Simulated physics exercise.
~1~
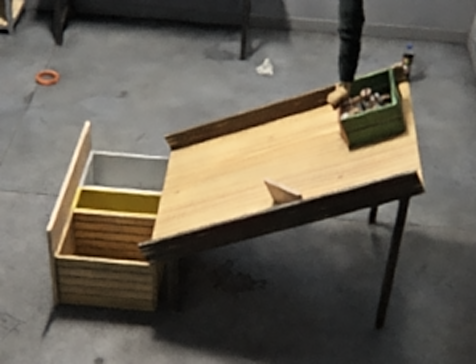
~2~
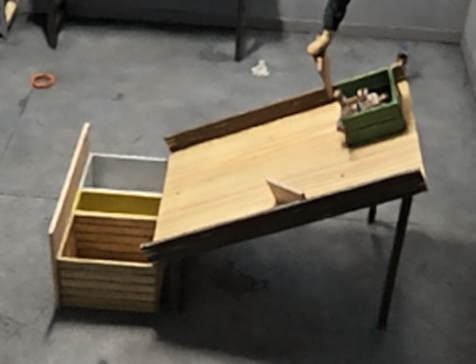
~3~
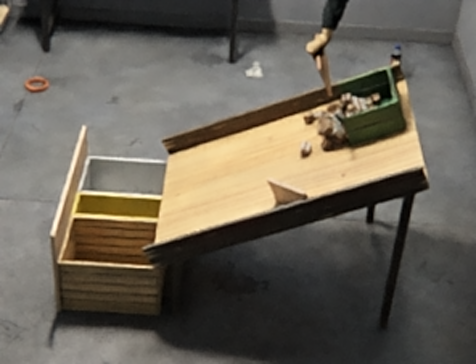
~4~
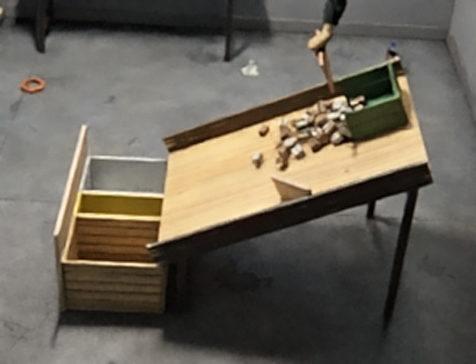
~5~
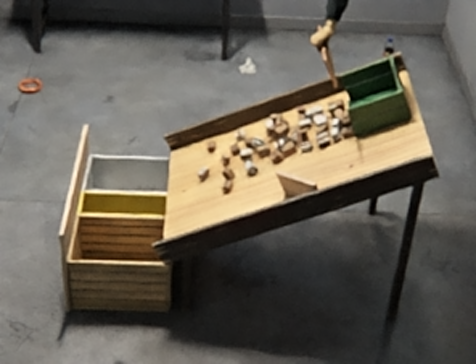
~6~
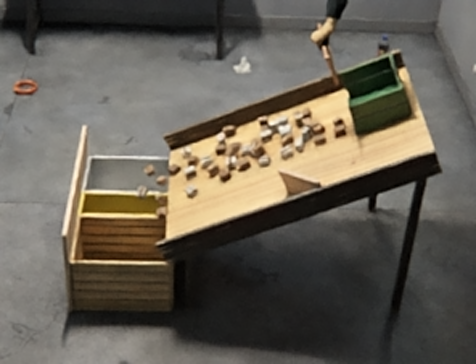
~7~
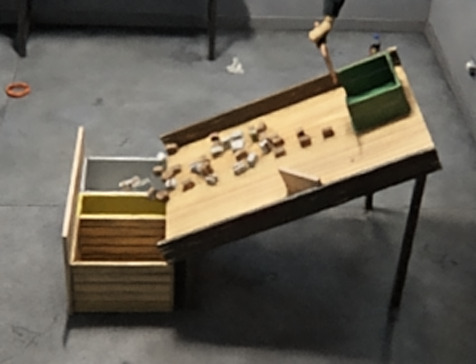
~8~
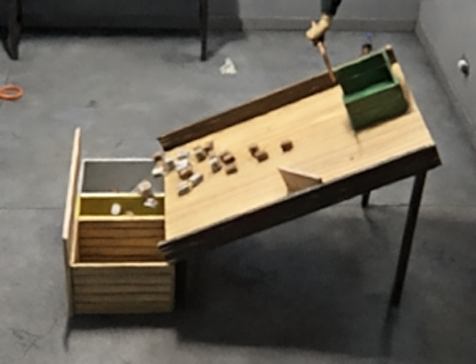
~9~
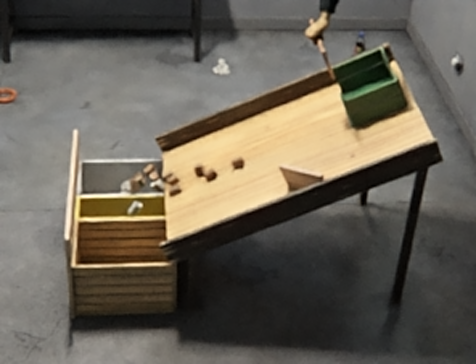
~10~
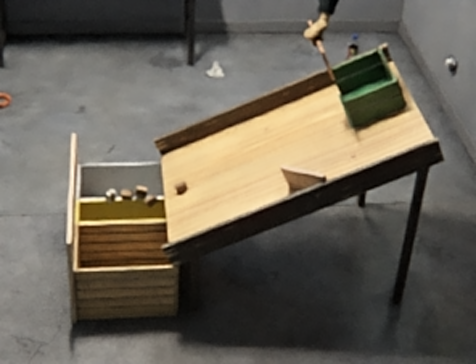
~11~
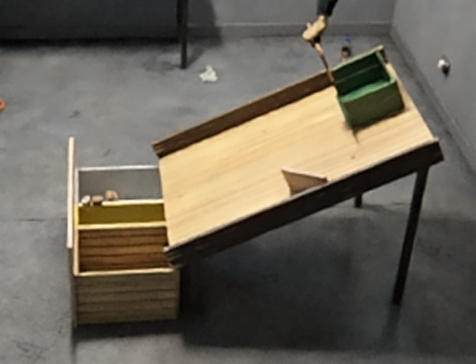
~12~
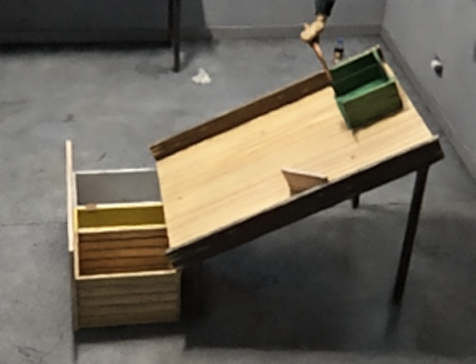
In a grey-floored room, a hand lifted a gate beside a green pen on a sloping wooden table, and small blocks tumbled down to the left past an angled board, dropping into the open bins below until the slope was bare.
